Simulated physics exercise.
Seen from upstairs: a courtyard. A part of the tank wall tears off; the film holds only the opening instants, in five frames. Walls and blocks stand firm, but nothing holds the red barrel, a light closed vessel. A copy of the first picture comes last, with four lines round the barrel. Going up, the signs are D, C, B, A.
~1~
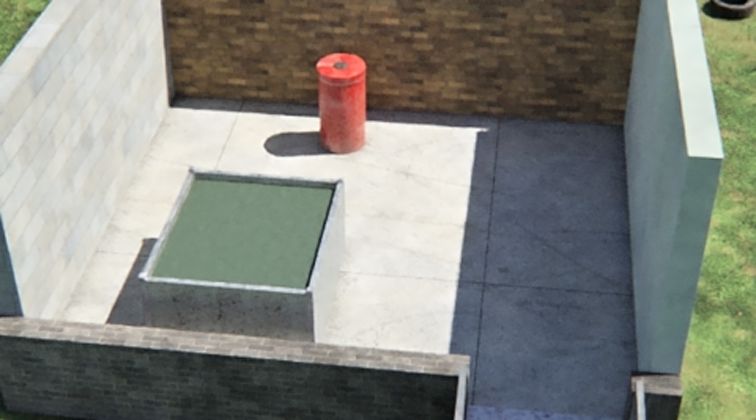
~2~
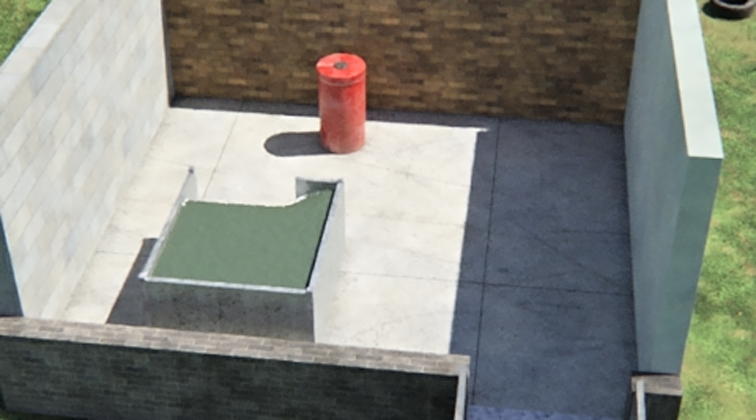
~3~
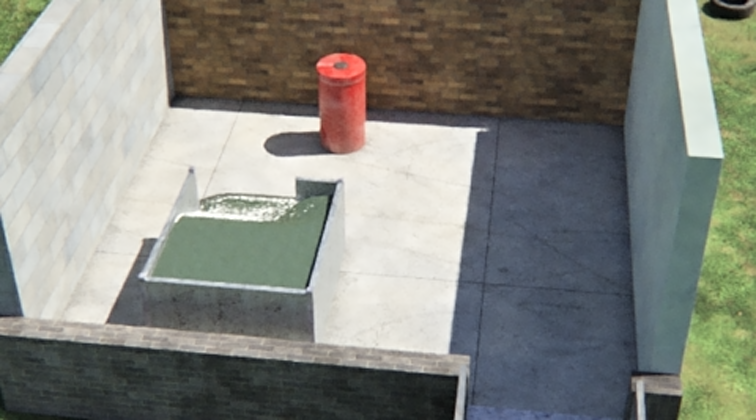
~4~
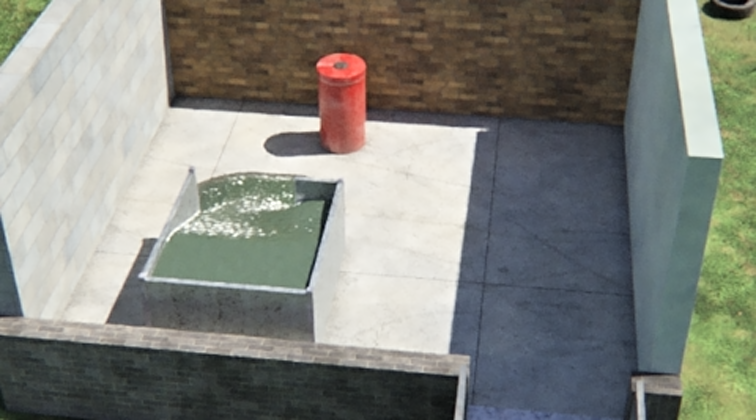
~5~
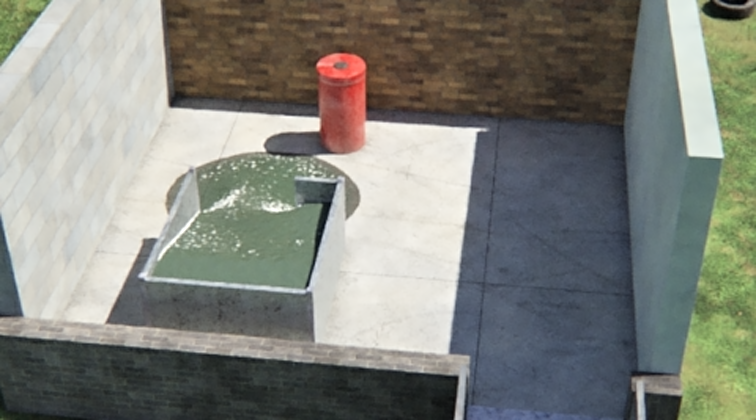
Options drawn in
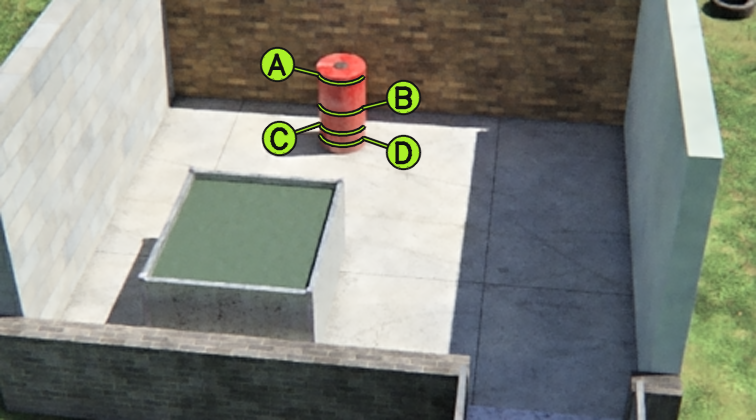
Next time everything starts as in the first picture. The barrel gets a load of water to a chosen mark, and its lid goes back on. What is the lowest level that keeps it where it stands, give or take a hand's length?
Go for B.
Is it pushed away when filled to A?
No, not at all.
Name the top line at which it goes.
Line C.
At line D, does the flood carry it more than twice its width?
Yes, clearly.
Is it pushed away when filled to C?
Yes, it does.
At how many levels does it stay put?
Two of the four.
In lime, A at (338, 83); B at (338, 114); C at (339, 133); D at (339, 145); from the bottom up D, C, B, A.
If A is chosen, it does not move.
If B is chosen, it does not move.
If C is chosen, it is pushed about its own width away.
If D is chosen, it is pushed about 6 times its own width away.
